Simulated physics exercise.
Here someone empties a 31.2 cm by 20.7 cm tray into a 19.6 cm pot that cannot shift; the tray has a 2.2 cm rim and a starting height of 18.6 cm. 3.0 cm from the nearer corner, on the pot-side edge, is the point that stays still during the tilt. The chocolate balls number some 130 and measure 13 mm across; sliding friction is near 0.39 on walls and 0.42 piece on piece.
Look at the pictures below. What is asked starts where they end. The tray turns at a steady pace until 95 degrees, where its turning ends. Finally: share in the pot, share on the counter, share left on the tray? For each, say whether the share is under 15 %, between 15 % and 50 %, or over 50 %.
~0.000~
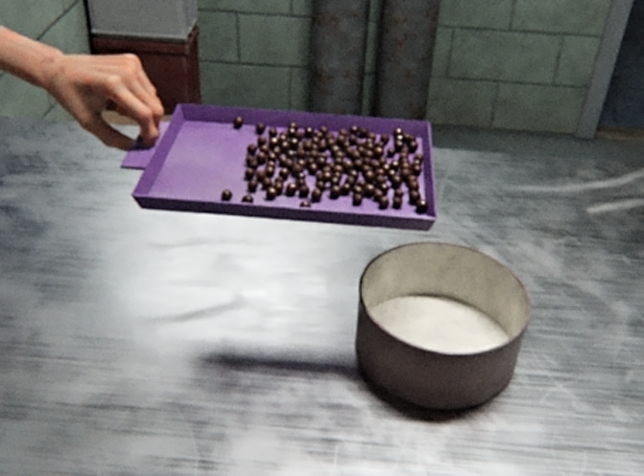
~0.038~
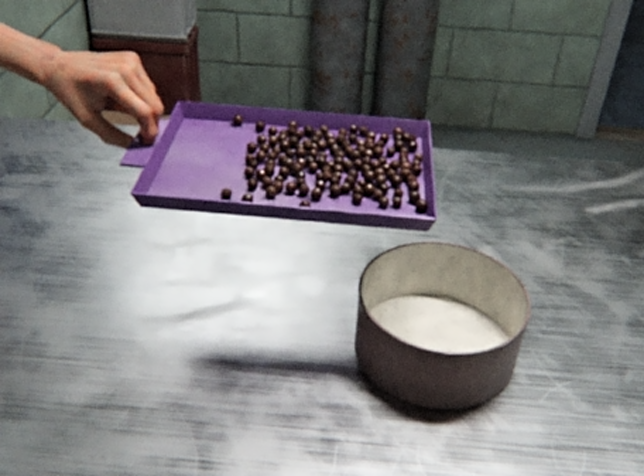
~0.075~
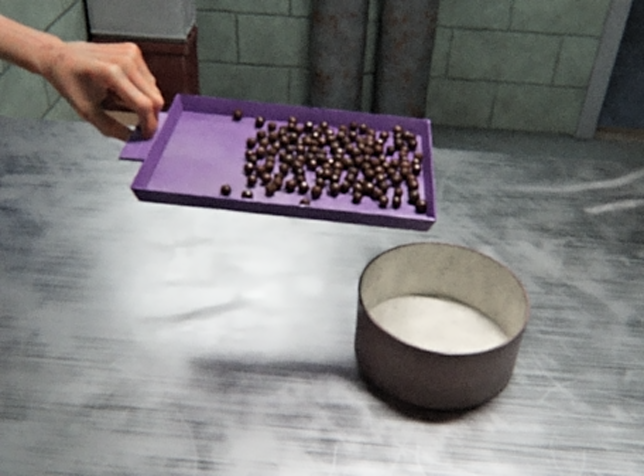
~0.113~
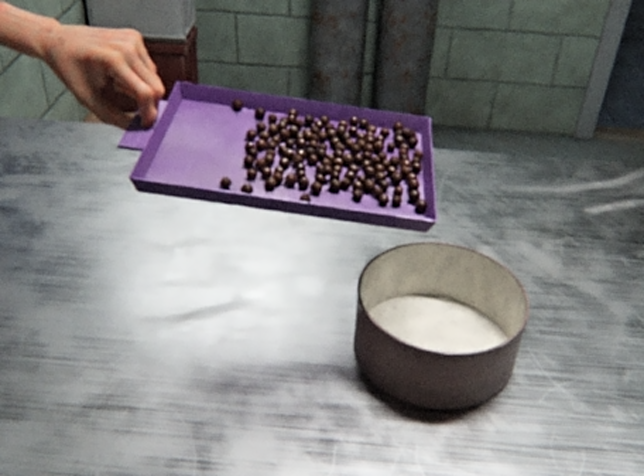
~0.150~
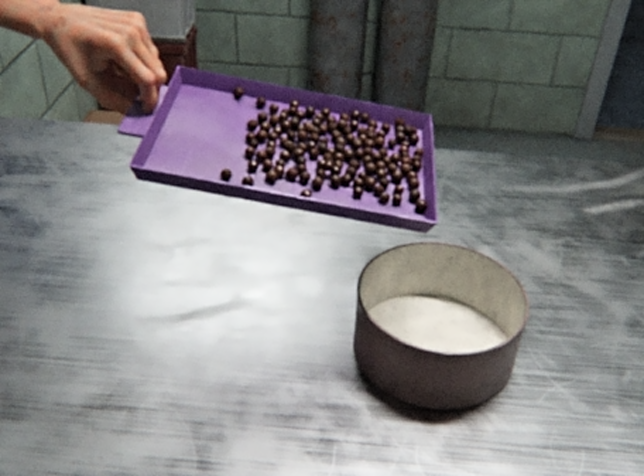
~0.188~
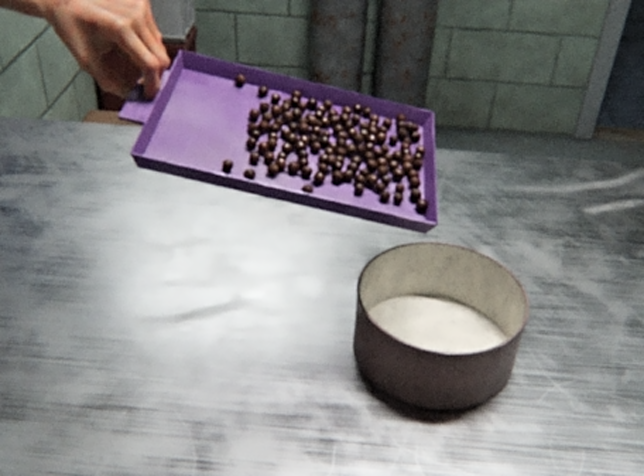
Pot: Over 50 %; counter: Under 15 %; tray: Under 15 %.
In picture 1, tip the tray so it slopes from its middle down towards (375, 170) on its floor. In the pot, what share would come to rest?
Roughly 40 per cent.
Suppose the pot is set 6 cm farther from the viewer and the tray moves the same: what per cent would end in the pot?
Then about 70 per cent.
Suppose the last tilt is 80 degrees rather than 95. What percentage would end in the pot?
I'd expect some 100 per cent in the pot.
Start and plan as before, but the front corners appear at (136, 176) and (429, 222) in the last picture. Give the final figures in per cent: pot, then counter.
You'd end with pot at 75 and counter at 25.
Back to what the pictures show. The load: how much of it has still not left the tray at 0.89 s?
Close to 80 in a hundred.
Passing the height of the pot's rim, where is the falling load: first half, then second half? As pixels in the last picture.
(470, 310) or so first, later (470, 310).
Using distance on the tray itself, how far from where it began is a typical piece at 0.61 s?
7 cm.
After 0.61 s, tilt 52 degrees; the tray holds 100 %, the pot 0 %.
After 0.89 s, tilt 79 degrees; the tray holds 80 %, the pot 5 %.
After 1.27 s, tilt 95 degrees; the tray holds 0 %, the pot 95 %.
At rest (2.0 s), pot 100 %, counter 0 %, tray 0 %.
